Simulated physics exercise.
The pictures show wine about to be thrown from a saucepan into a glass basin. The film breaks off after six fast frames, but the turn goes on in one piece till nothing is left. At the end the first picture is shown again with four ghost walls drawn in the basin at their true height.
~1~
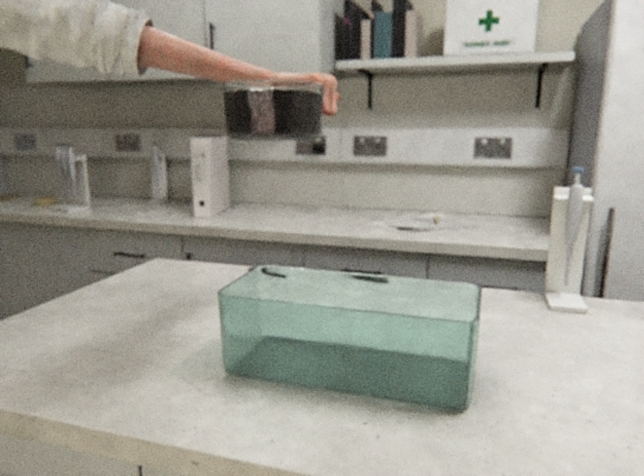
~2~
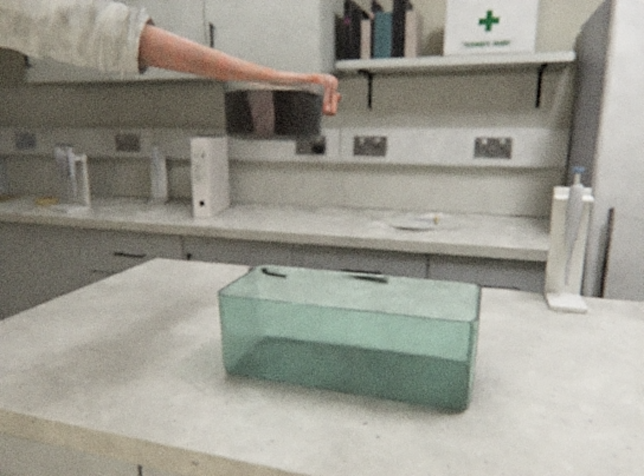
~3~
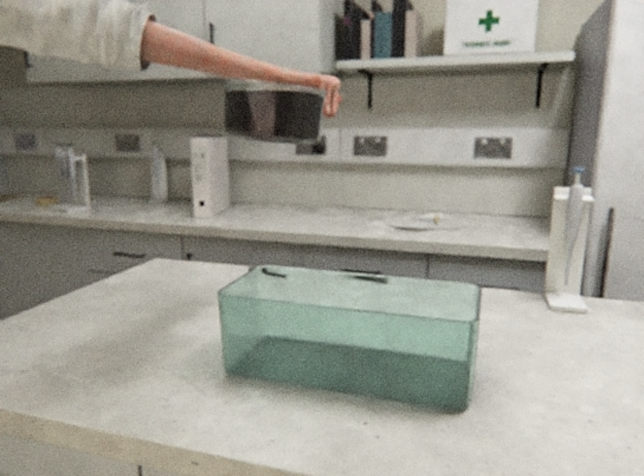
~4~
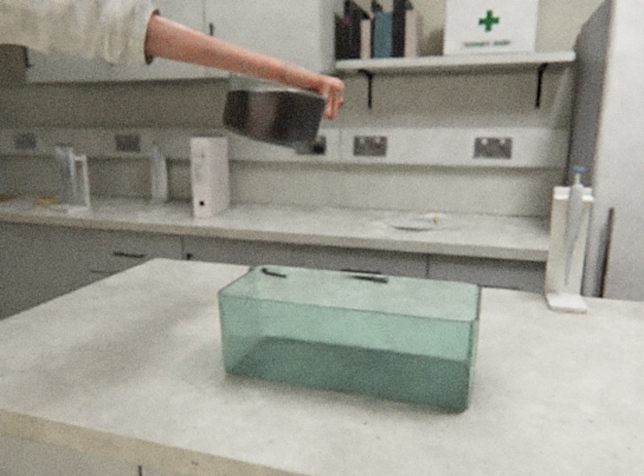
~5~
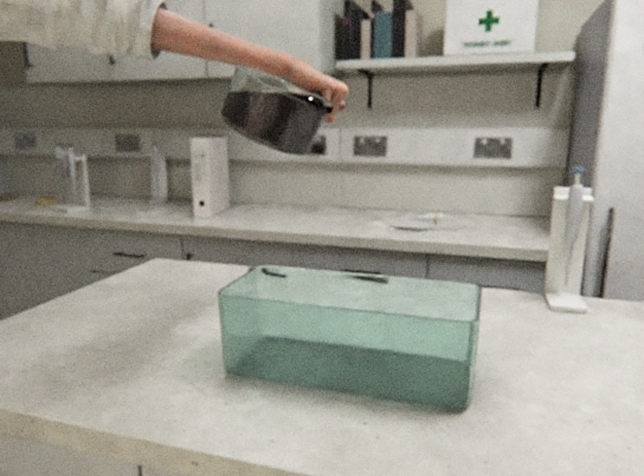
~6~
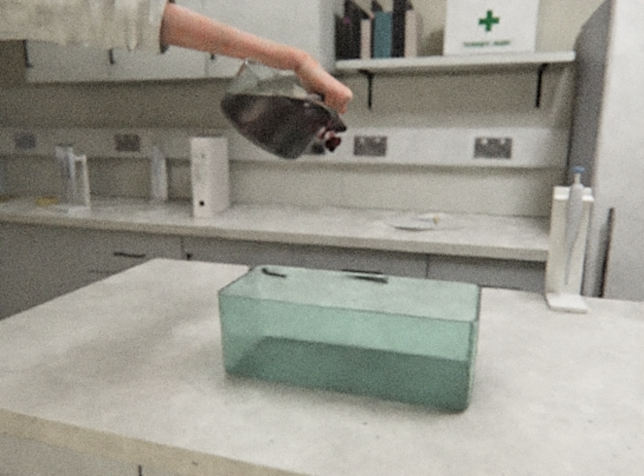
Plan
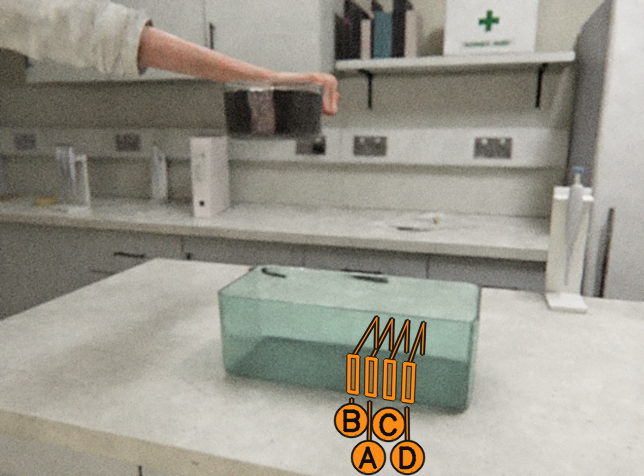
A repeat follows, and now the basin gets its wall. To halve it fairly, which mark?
A works best here.
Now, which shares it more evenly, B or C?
Place B.
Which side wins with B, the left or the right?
The right side.
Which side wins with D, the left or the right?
The left side.
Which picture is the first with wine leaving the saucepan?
Picture 5.
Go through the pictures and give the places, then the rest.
The first picture shows upright, lip at (319, 83); basin from (225, 370) to (471, 409); nothing has left yet.
The second picture shows upright, lip at (319, 84); nothing has left yet.
The third picture shows tipped about 7°, lip at (321, 89); nothing has left yet.
The fourth picture shows tipped about 15°, lip at (324, 97); nothing has left yet.
The fifth picture shows tipped about 26°, lip at (325, 107); wine is over the lip, down to (329, 111).
The sixth picture shows tipped about 38°, lip at (324, 120); wine is over the lip, down to (332, 150).
On the marked copy, A at (369, 401); B at (351, 398); C at (388, 404); D at (406, 407).
Choosing A, about 49 % ends left of the wall and 49 % right of it.
Choosing B, about 30 % ends left of the wall and 68 % right of it.
Choosing C, about 77 % ends left of the wall and 19 % right of it; 4 % is lost outside.
Choosing D, about 93 % ends left of the wall and 5 % right of it; 3 % is lost outside.
